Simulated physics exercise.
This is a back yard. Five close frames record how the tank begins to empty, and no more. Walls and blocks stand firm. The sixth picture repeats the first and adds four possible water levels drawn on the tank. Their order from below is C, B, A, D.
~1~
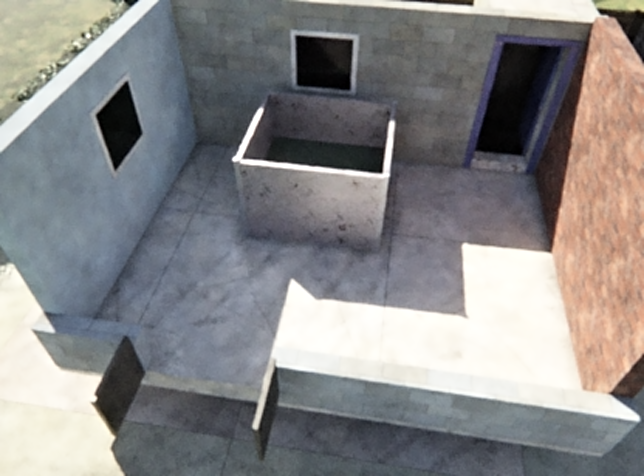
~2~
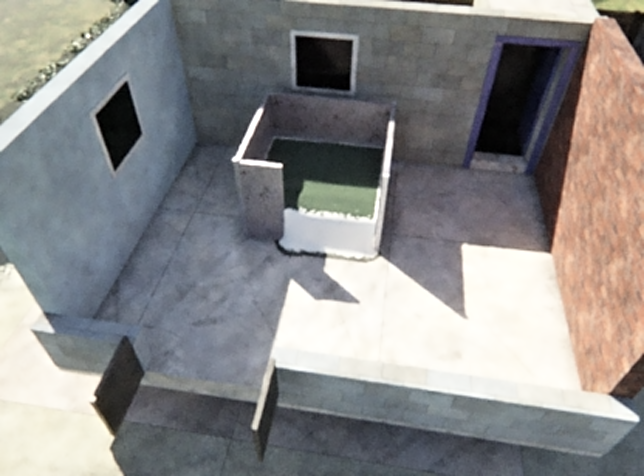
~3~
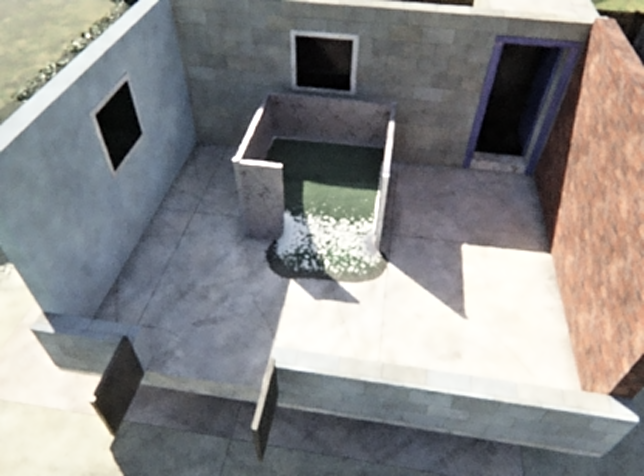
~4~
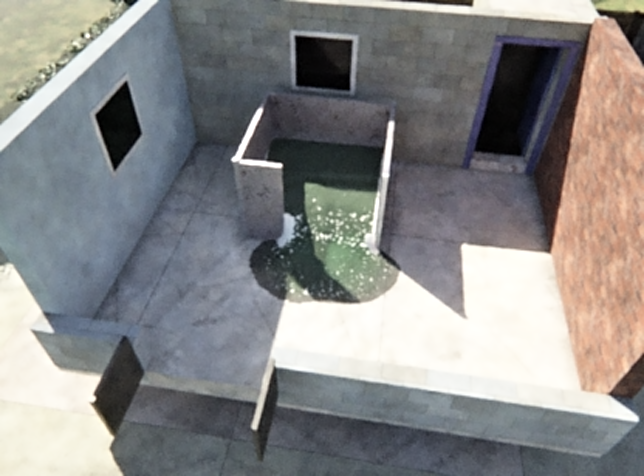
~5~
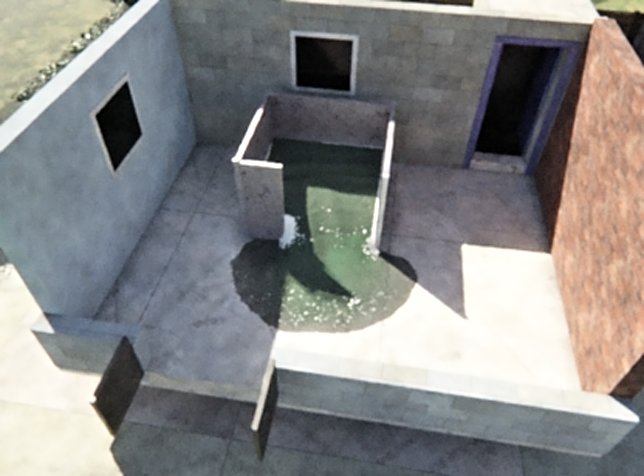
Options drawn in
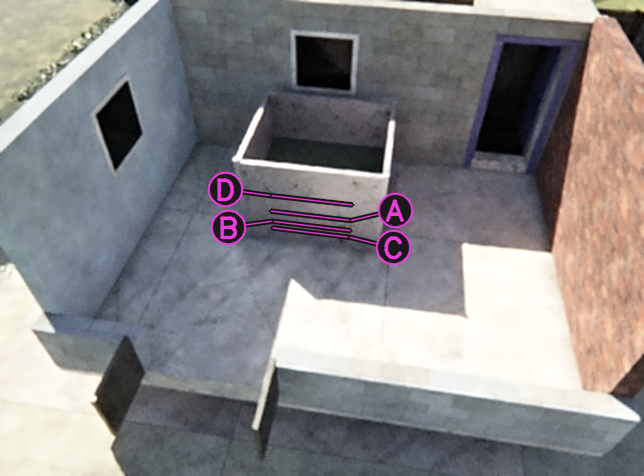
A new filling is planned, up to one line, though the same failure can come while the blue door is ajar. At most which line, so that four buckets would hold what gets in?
The answer is mark D.
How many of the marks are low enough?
All of them.
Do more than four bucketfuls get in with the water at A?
No, not at all.
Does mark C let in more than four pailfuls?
No.
In magenta, A at (310, 215); B at (310, 225); C at (310, 232); D at (310, 200); from the bottom up C, B, A, D.
If A is chosen, nothing gets over.
If B is chosen, nothing gets over.
If C is chosen, nothing gets over.
If D is chosen, a bucket or two gets in.
